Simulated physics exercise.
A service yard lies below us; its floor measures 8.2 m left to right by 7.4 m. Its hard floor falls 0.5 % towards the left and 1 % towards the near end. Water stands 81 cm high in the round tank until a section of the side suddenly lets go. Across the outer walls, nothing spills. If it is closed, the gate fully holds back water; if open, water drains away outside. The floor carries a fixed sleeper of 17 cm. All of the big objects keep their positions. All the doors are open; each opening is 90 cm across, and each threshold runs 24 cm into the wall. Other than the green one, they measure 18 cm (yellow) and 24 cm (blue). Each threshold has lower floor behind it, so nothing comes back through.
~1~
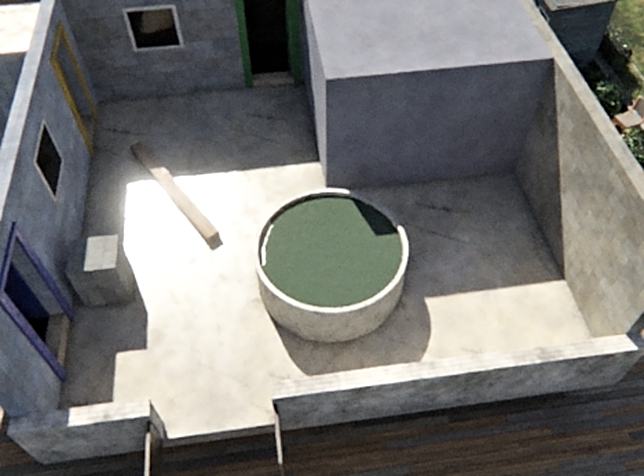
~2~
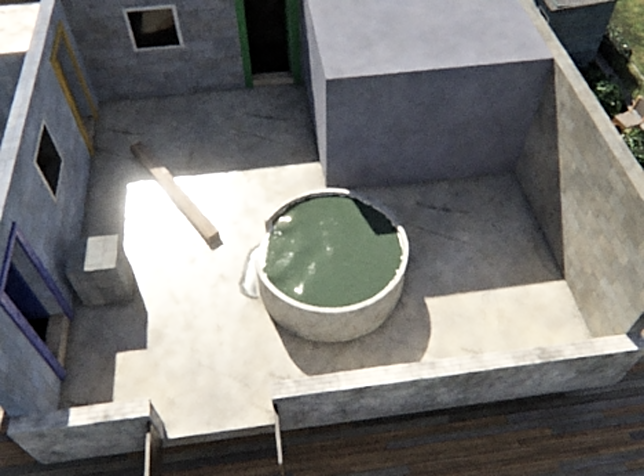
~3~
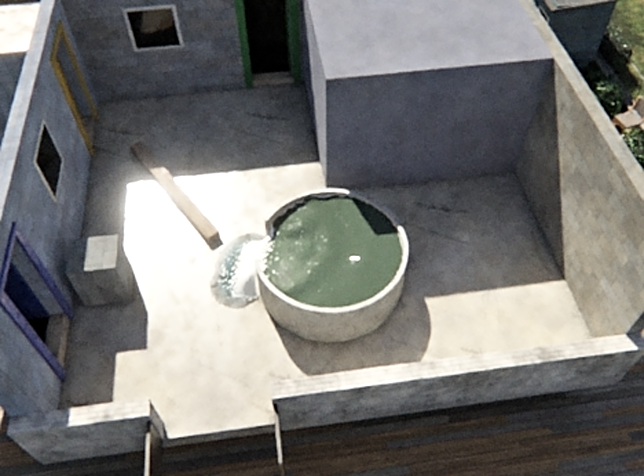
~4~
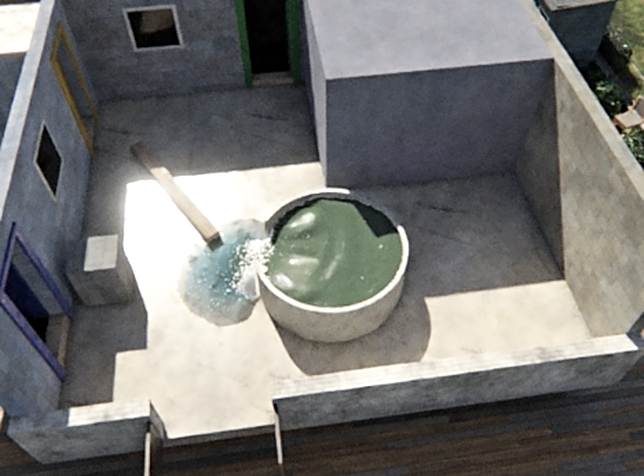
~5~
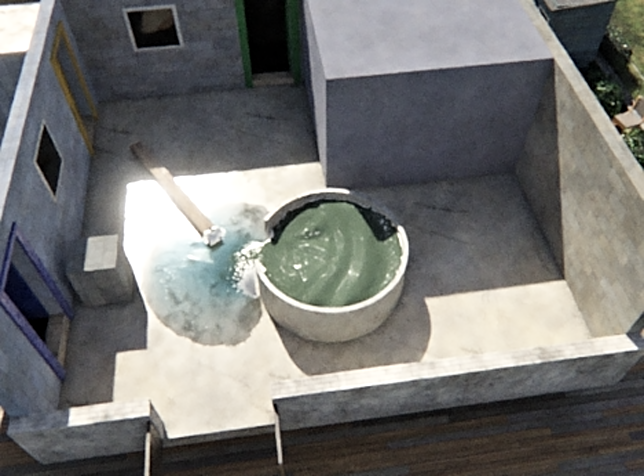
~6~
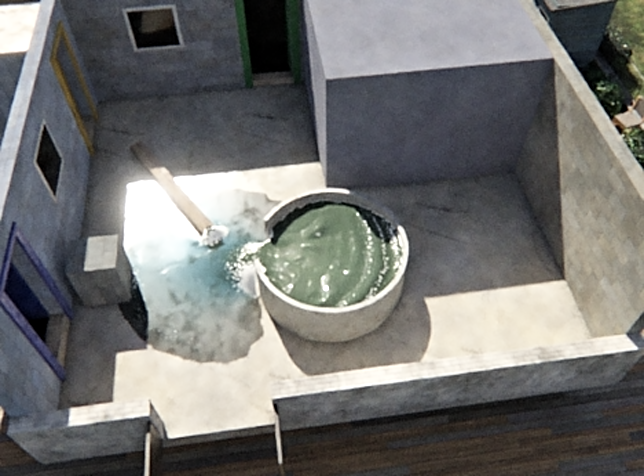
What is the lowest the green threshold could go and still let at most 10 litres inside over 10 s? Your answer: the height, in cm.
About 9 cm.
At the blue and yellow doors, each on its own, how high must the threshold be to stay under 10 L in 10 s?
You'd want about 20 centimetres at blue and about 14.5 centimetres at yellow.
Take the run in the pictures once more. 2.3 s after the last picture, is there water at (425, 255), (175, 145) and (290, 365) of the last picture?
I'd mark them spared by the flood, touched by the flood and spared by the flood, respectively.
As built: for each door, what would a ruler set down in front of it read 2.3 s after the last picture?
Depth at yellow 8 cm, at green 0 cm, at blue 16 cm.
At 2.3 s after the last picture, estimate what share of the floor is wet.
Some 45 per cent is wet.
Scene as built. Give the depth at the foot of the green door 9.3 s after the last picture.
About 9.5 centimetres.
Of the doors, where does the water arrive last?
That one's the green door.
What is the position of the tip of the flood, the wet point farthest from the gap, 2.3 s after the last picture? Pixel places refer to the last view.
Pixel close to (99, 102).
Then, 0.7 s after the last picture water covers 25 % of the floor, deepest (40 cm) near (257, 276); it has not reached the green door.
Then, 2.3 s after the last picture water covers 45 % of the floor, deepest (30 cm) near (81, 434); it has not reached the green door.
Then, 9.3 s after the last picture water covers 90 % of the floor, deepest (16 cm) near (55, 437); 10 cm at the green door, 0 litres in over its 14 cm threshold.
At the green door as built, the water peaked near 11 cm, 7.5 s after the last picture.
Run again over the same 10 s with other heights there, 18 litres in over 7.5 cm, 6 litres over 10 cm. The limit of 10 litres is kept from about 9 cm up.
